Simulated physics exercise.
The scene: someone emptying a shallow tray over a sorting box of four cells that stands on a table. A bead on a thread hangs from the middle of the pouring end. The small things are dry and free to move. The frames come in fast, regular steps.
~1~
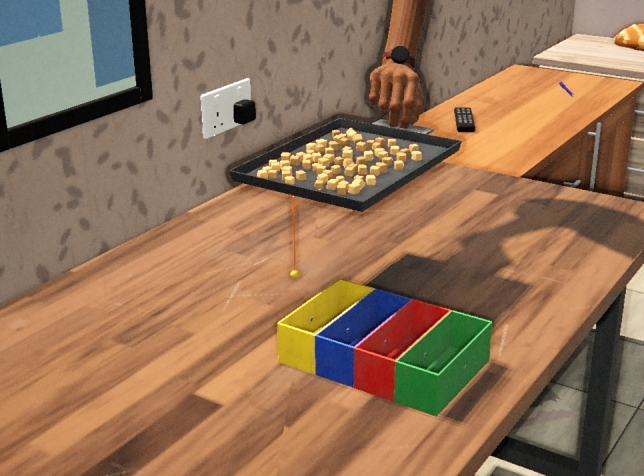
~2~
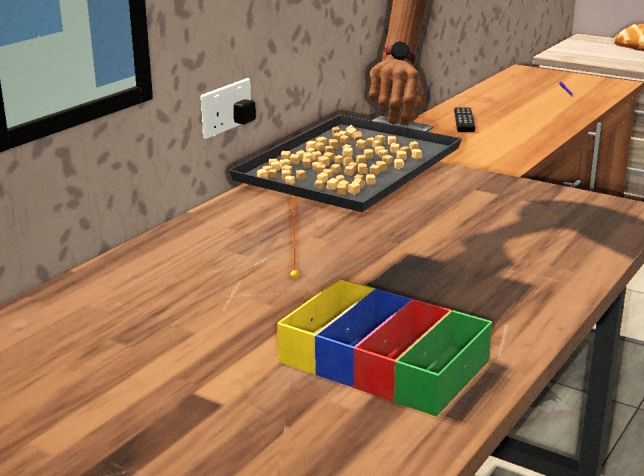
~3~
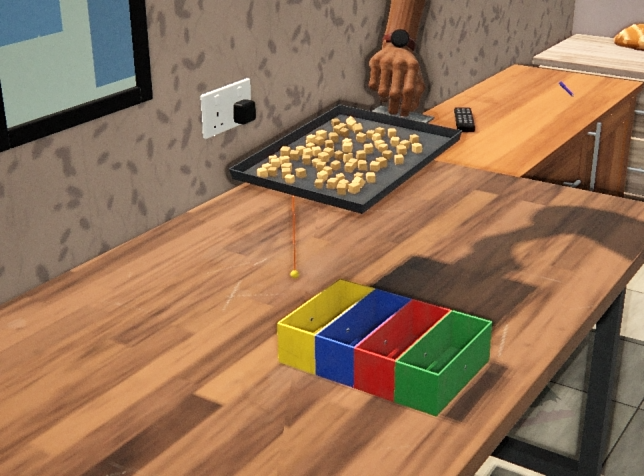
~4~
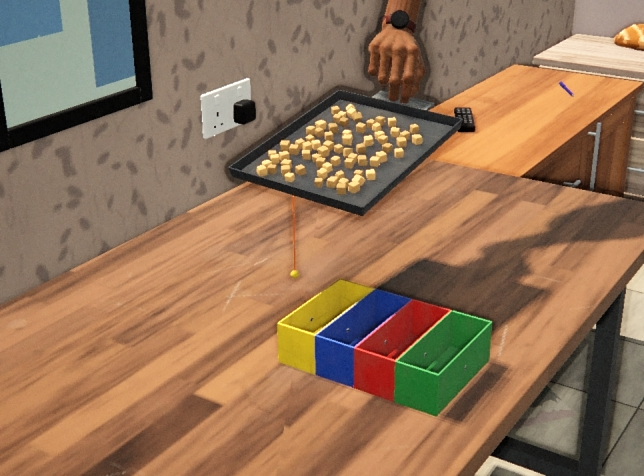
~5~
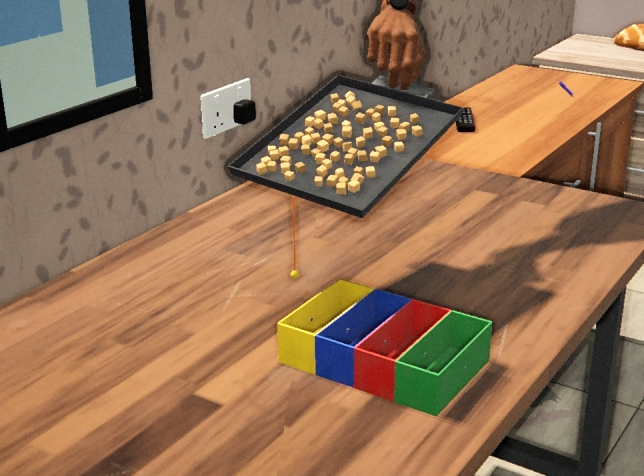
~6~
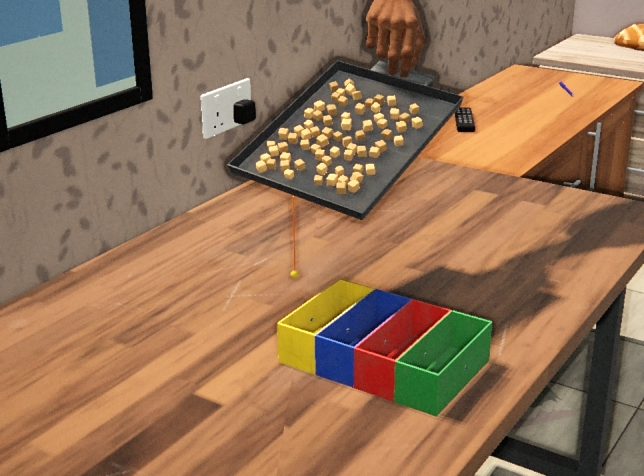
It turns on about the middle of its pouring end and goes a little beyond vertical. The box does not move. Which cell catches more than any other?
Most goes to the yellow cell.
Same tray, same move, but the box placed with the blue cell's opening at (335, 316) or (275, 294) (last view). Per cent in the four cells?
First some 90, then 80 per cent.
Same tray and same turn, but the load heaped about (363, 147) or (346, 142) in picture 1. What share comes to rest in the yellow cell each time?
In turn 40 and 40 in a hundred.
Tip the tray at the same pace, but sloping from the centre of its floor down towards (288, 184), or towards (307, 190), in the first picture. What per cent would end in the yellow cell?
Roughly 0 per cent, and 20 per cent.
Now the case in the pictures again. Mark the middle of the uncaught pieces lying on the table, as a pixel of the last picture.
Roughly at (238, 370).
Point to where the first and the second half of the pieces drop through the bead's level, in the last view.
At about (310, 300), then at (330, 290).
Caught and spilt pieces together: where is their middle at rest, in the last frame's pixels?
Near (310, 352).
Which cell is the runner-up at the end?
The runner-up: The blue one.
Just after the last frame, tray tipped steeply; almost all on the tray; just a few falling or outside the box.
A moment on, tray tipped past a quarter turn; the larger part on the tray; just a few in the blue cell; just a few in the yellow cell; about a tenth falling or outside the box.
Further on, tray tipped past a quarter turn; roughly a third in the yellow cell; roughly a quarter in the blue cell; just a few in the red cell; roughly a third falling or outside the box.
When it is over, tray tipped past a quarter turn; roughly a third in the yellow cell; roughly a quarter in the blue cell; just a few in the red cell; not one in the green cell; roughly a third outside the box.
